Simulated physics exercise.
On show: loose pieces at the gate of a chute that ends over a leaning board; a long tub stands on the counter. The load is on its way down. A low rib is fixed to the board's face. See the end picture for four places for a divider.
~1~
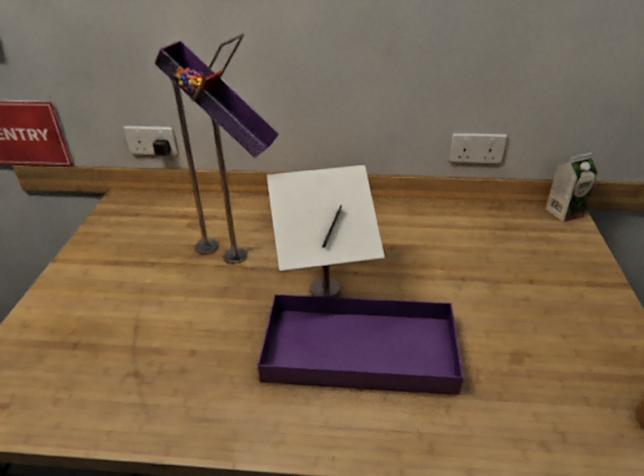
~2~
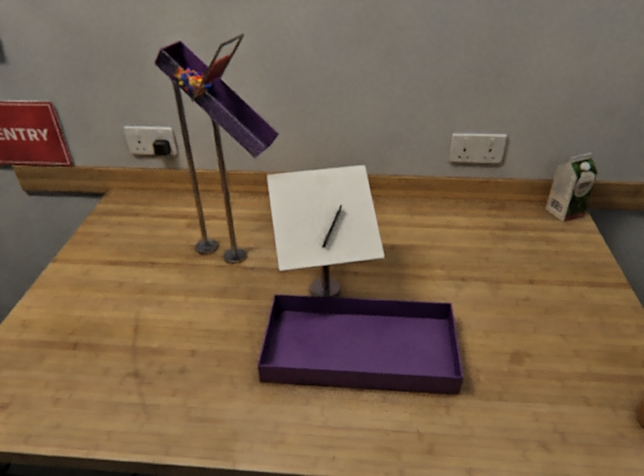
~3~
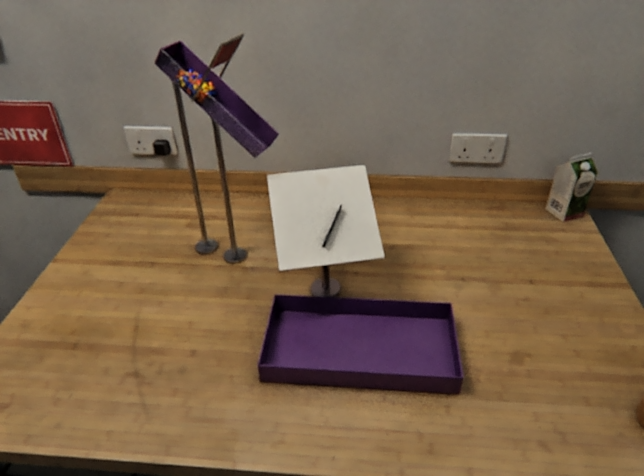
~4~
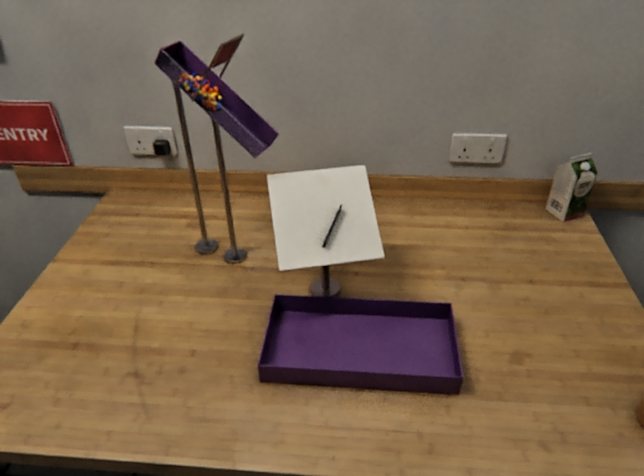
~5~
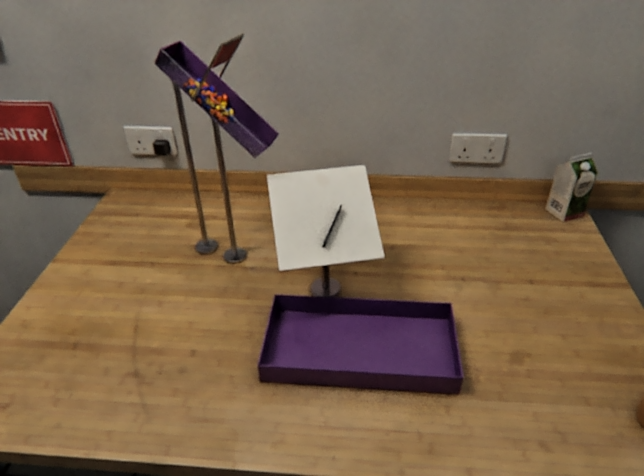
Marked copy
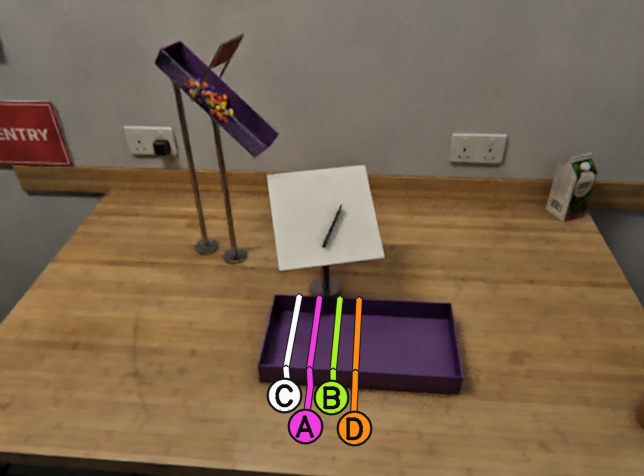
On a wooden counter, a small red gate lifted on a raised purple chute, and a cluster of colourful sweets slid partway down it, above a tilted white board and an empty purple tub.
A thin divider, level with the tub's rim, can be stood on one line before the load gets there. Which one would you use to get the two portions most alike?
I would pick line A.
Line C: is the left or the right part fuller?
Right.
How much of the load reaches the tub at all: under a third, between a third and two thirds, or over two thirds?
It is over two thirds.
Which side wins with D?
Left.
On the marked copy, line A crosses the front rim at (309, 368); line B crosses the front rim at (333, 369); line C crosses the front rim at (286, 367); line D crosses the front rim at (355, 371).
Choosing A, of what is caught, about half on the left of the divider, about half on the right.
Choosing B, of what is caught, nearly all on the left of the divider, a small part on the right.
Choosing C, of what is caught, a small part on the left of the divider, nearly all on the right.
Choosing D, of what is caught, nearly all on the left of the divider, a stray few on the right.
